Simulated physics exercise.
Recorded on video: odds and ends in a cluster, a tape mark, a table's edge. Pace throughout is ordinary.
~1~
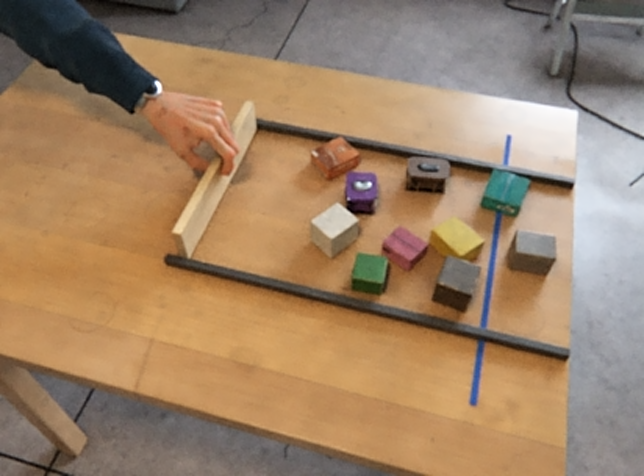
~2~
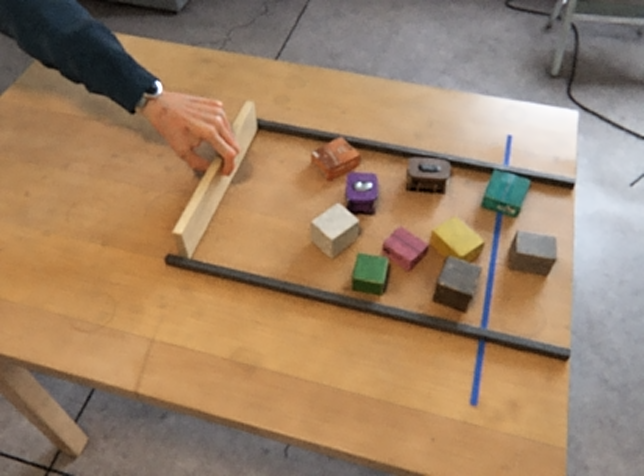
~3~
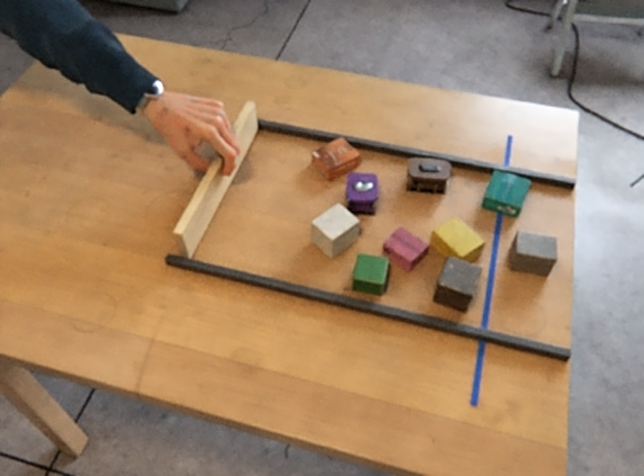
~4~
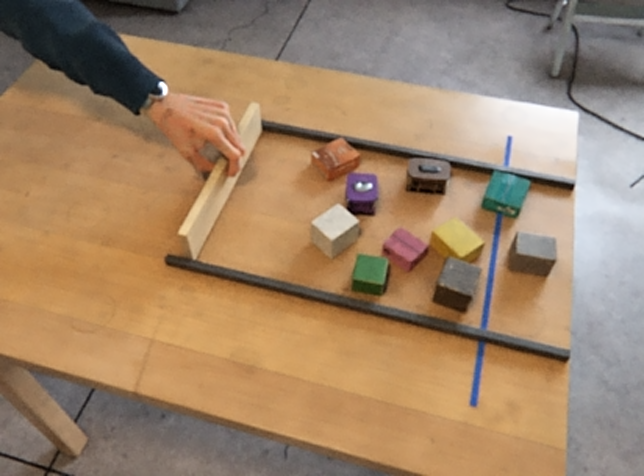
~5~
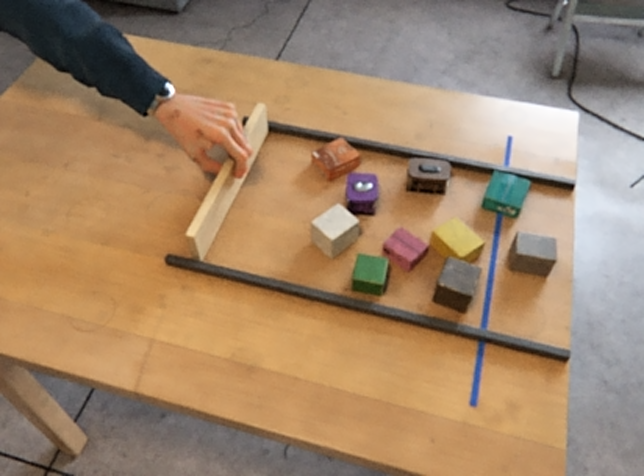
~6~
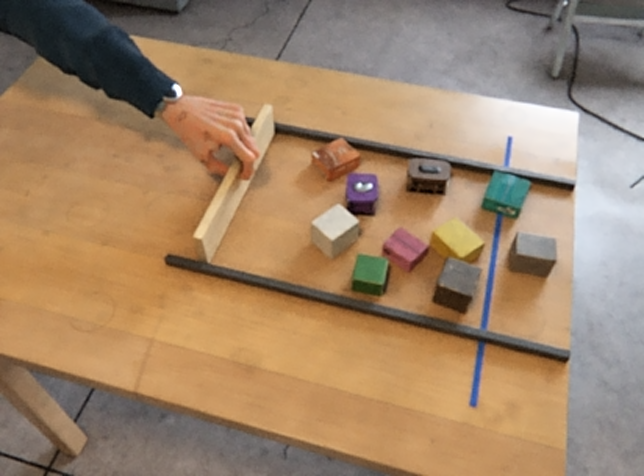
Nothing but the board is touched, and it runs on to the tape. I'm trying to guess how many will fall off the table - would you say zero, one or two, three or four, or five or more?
Pushes off one or two.
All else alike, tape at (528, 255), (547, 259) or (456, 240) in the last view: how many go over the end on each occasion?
Tallies in the order given: 6, 6, 0.
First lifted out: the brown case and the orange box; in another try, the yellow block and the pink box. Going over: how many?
Fallen: 1 in the first try, 1 in the other.
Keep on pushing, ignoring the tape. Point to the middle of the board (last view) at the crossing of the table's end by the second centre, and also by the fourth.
At (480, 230) for the second, at (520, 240) for the fourth.
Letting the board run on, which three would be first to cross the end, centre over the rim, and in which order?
Order, earliest first: Turquoise box, grey block, brown case.
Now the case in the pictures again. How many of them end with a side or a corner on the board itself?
Counting them up gives 4.
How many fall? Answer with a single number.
I count 2 in all.
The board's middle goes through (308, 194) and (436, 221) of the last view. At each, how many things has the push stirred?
Counts: 1 / 9.
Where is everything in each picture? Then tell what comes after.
Grey block (532, 253); turquoise box (505, 193); black block (456, 284); board (219, 175); tape (495, 247), in the first frame.
Turquoise box (506, 193); green block (370, 274), in the second frame.
Black block (457, 285); pink box (405, 249), in the third frame.
Grey block (532, 254); orange box (335, 159), in the fourth frame.
Turquoise box (506, 194); brown case (428, 176), in the fifth frame.
Grey block (532, 255); turquoise box (506, 195); black block (457, 286); board (238, 179); tape (495, 248), in the sixth frame.
Soon after, none off yet; grey block at rest near (532, 255); turquoise box at rest near (506, 195); black block at rest near (457, 286).
After that, none off yet; grey block at rest near (532, 255); turquoise box at rest near (506, 195); black block at rest near (458, 287).
And then, none off yet; grey block displaced a little near (551, 258); turquoise box displaced about its own width near (560, 206); black block displaced about its own width near (502, 308).
In the end, the number that fall off is one or two; gone, turquoise box and grey block.
